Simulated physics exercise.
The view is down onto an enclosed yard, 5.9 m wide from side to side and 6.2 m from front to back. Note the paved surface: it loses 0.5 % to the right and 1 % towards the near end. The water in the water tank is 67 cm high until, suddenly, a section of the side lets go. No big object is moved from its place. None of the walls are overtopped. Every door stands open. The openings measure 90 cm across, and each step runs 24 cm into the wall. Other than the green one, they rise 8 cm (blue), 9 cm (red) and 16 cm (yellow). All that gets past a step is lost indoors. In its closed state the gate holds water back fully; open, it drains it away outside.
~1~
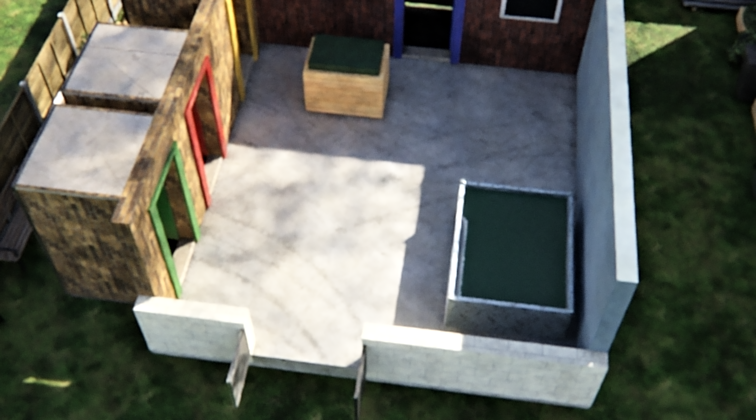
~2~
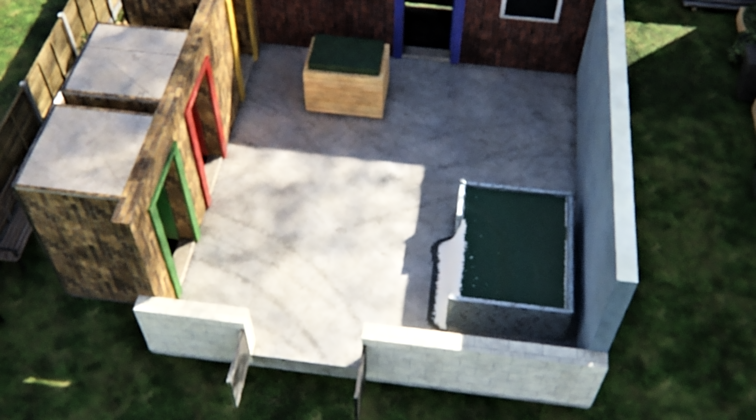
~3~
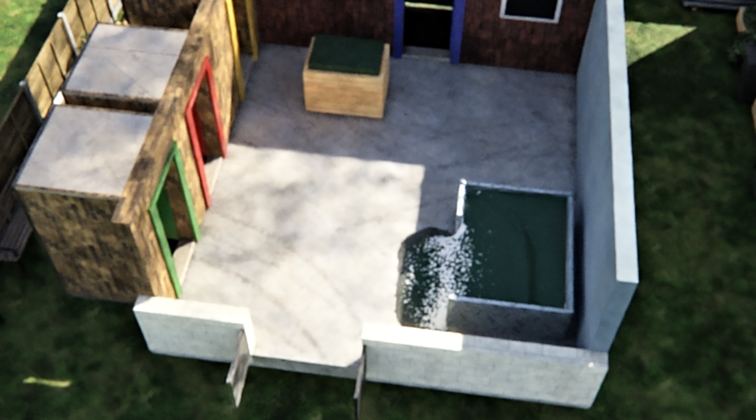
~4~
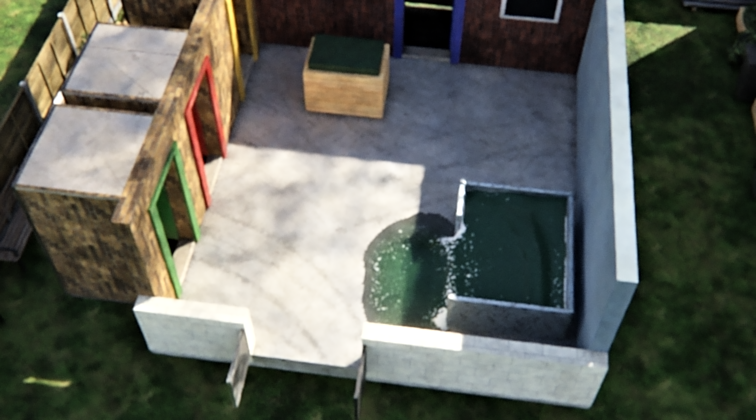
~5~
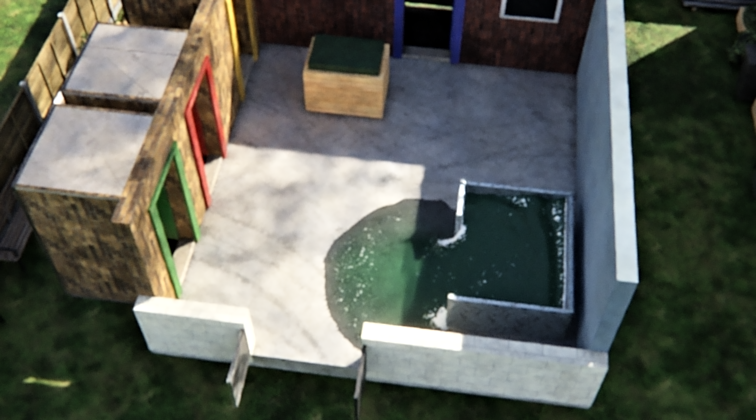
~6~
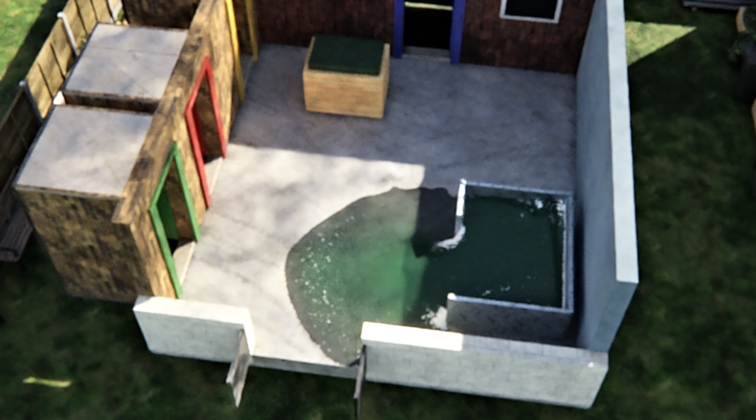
A walled tank opens on its left side and green water spreads across the paved yard.
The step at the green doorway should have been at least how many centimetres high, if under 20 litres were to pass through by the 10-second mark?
At least some 22 cm.
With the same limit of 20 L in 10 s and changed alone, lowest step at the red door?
Red - roughly 12.0 cm.
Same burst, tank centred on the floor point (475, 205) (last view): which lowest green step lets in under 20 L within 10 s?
In that case about 19 cm.
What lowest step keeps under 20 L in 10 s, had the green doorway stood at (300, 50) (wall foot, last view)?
Minimum: About 10.0 cm.
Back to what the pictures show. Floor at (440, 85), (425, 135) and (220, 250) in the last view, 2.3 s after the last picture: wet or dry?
Status: Clear / clear / submerged.
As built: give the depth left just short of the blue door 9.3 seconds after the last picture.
Some 3.0 cm.
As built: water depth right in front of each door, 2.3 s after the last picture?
Depths in cm: Blue 0, red 15, yellow 3, green 22.
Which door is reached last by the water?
The answer is the blue door.
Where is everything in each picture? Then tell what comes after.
In the first picture, the water tank at (513, 246) is whole and still, 67 cm deep; the green door at (176, 227) is dry.
In the second picture, the front is at (432, 318), 0.3 m from the gap at (454, 275); 0.3 m2 of floor is wet, 67 cm left at the back.
In the third picture, the gap is at (454, 276), the front 0.8 m out at (403, 263); the back of the water tank holds 67 cm.
In the fourth picture, the front is at (370, 275), 1.3 m from the gap at (454, 276); 2.4 m2 of floor is wet, 62 cm left at the back.
In the fifth picture, the gap is at (454, 276), the front 1.9 m out at (330, 274); the back of the water tank holds 56 cm.
In the sixth picture, the front is at (290, 273), 2.5 m from the gap at (454, 276); 5.7 m2 of floor is wet, 57 cm left at the back; 1.6 m in a straight line remain to the green door at (176, 227).
Then, 0.7 s after the last picture water covers 40 % of the floor, deepest (29 cm) near (435, 297); 13 cm at the green door, 9 litres in over its 9 cm step.
Then, 2.3 s after the last picture water covers 45 % of the floor, deepest (28 cm) near (181, 330); 22 cm at the green door, 148 litres in over its 9 cm step.
Then, 9.3 s after the last picture water covers 95 % of the floor, deepest (8 cm) near (569, 208); 4 cm at the green door, 205 litres in over its 9 cm step.
At the green door as built, the water peaked near 28 cm, 1.5 s after the last picture.
Run again over the same 10 s with other heights there, 39 litres in over 19.5 cm, 4 litres over 26 cm. The limit of 20 litres is kept from about 22 cm up.
